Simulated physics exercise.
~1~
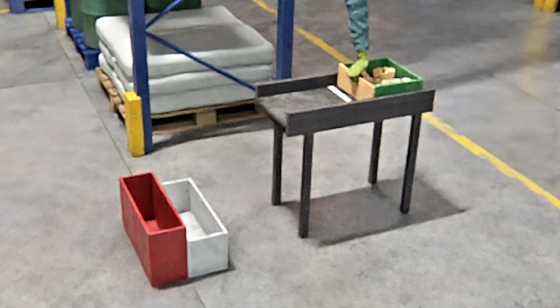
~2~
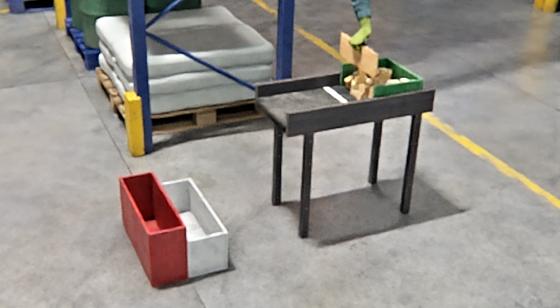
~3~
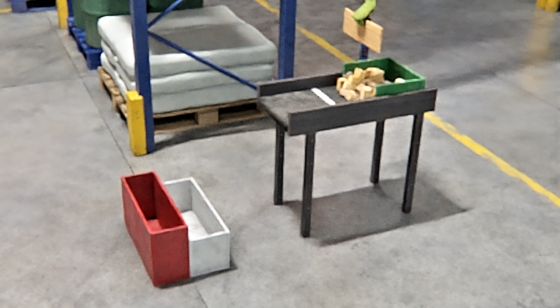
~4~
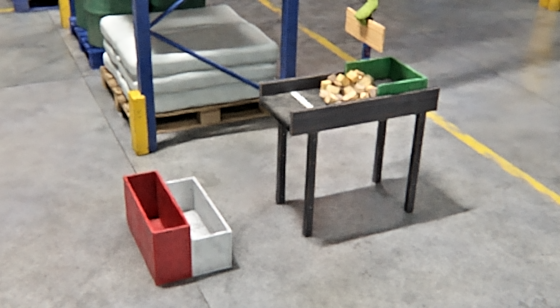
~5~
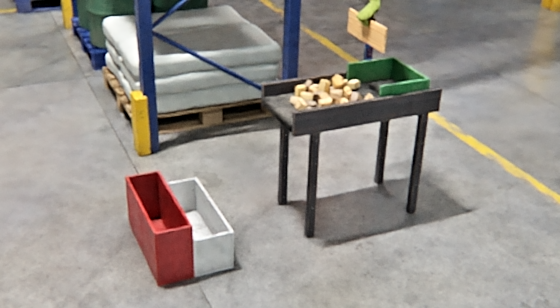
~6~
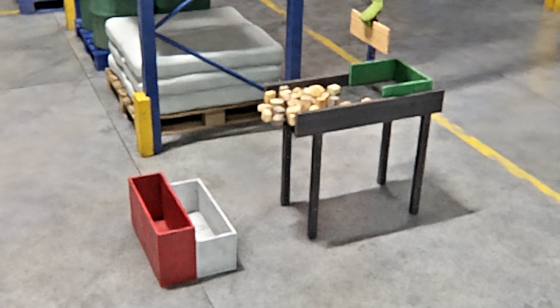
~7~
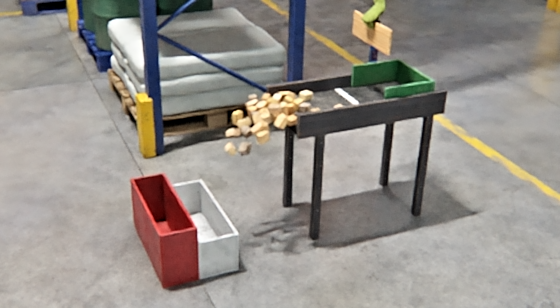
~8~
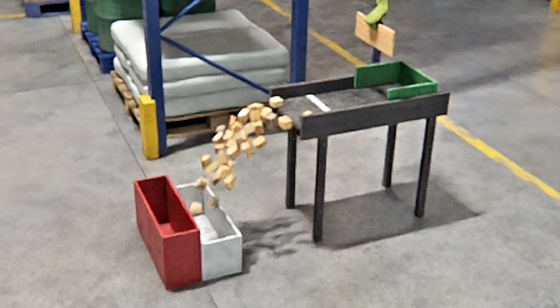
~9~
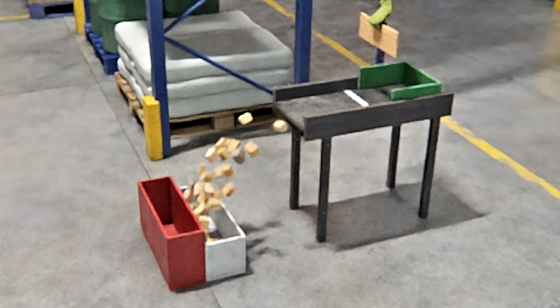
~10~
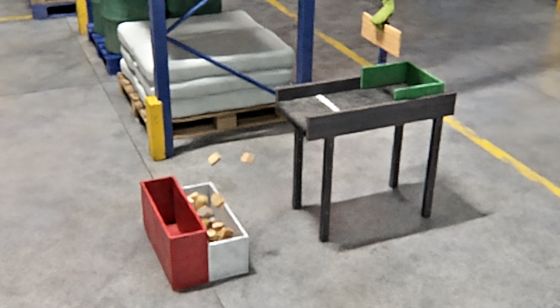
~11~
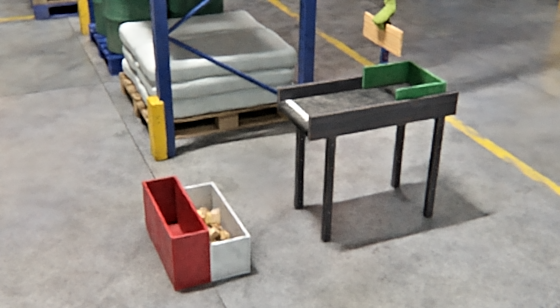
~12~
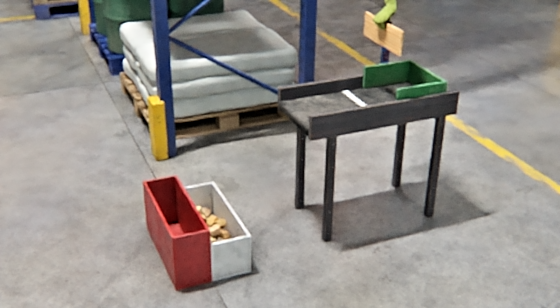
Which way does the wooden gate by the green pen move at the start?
The gate moves up, clearing the way for the wooden pieces on the belt.
